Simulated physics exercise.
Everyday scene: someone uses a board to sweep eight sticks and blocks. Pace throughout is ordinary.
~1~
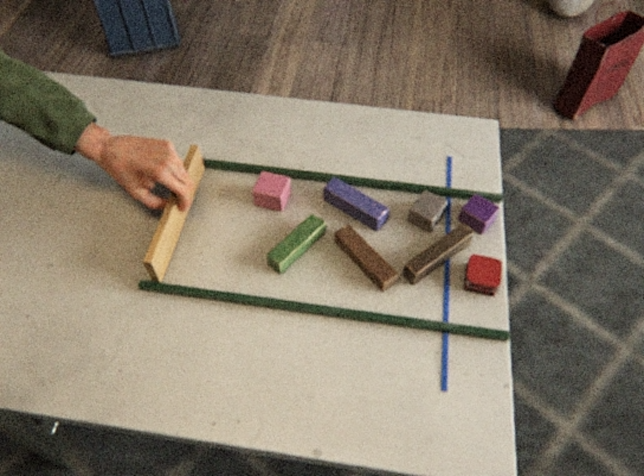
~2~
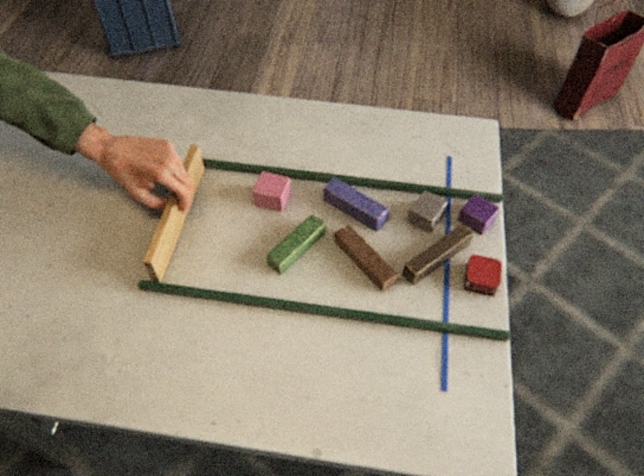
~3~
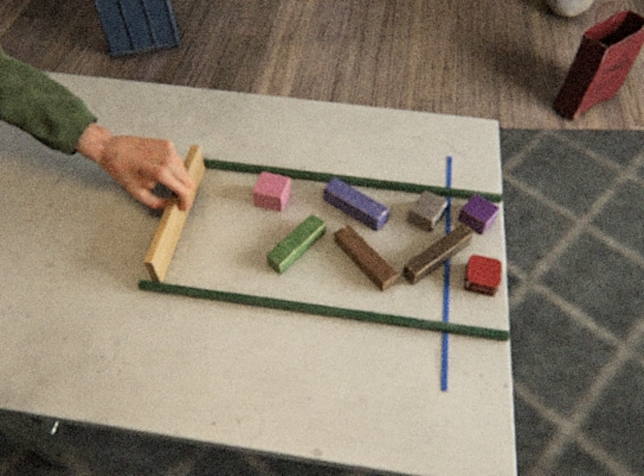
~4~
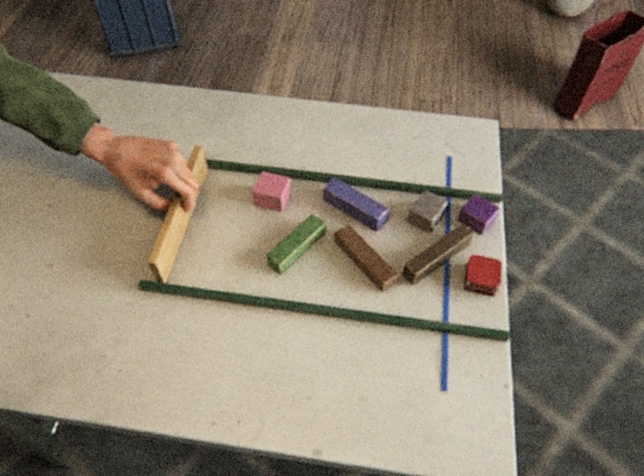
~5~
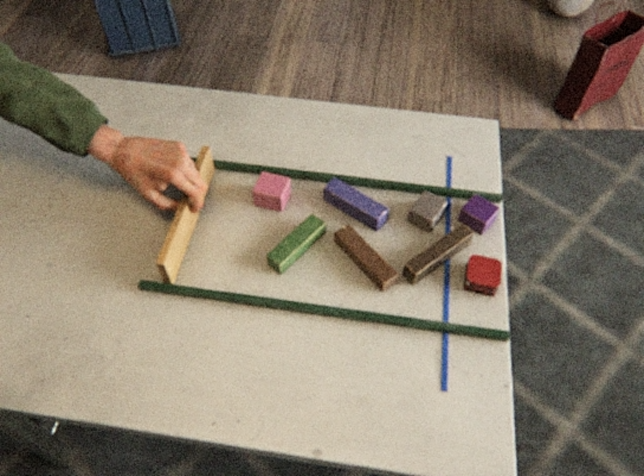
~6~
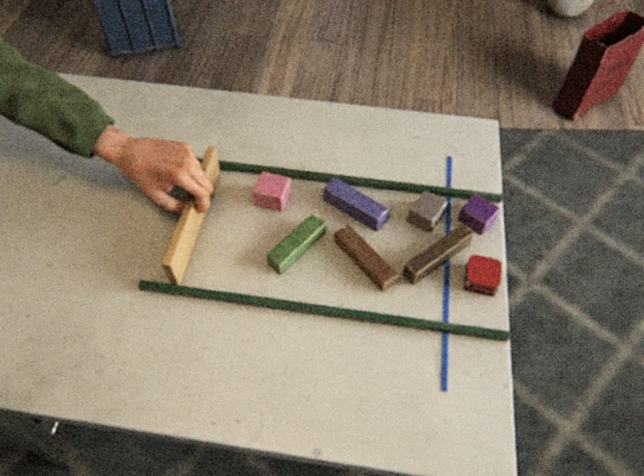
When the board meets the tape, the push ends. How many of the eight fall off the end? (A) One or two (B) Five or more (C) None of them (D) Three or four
D.
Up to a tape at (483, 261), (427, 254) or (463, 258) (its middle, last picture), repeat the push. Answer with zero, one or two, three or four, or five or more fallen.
Counts as listed: At least five / 1 or 2 / at least five.
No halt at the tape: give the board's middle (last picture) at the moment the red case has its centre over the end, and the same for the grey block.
Its middle is around (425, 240) and around (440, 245).
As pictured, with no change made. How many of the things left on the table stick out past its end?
The count is 1.
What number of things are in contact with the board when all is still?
2 of them.
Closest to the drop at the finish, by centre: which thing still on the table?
That's the blue bar.
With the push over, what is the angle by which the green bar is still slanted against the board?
The angle is some 0°.
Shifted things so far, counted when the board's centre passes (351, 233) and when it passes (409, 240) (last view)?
By the first moment it's 5, by the second it's 8.
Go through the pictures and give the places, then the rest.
Red case (483, 275); purple block (479, 214); black bar (439, 253); board (177, 210); tape (447, 256), in the first picture.
Purple block (479, 214); green bar (297, 244), in the second picture.
Black bar (438, 254); blue bar (355, 204), in the third picture.
Red case (482, 276); grey block (427, 212), in the fourth picture.
Purple block (479, 214); pink block (272, 192), in the fifth picture.
Red case (482, 276); purple block (479, 214); black bar (438, 254); board (194, 213); tape (447, 256), in the sixth picture.
Early on, none off yet; red case at rest near (482, 276); purple block at rest near (479, 214); black bar at rest near (438, 254).
Finally, the number that fall off is three or four; lost, grey block, black bar, purple block and red case.
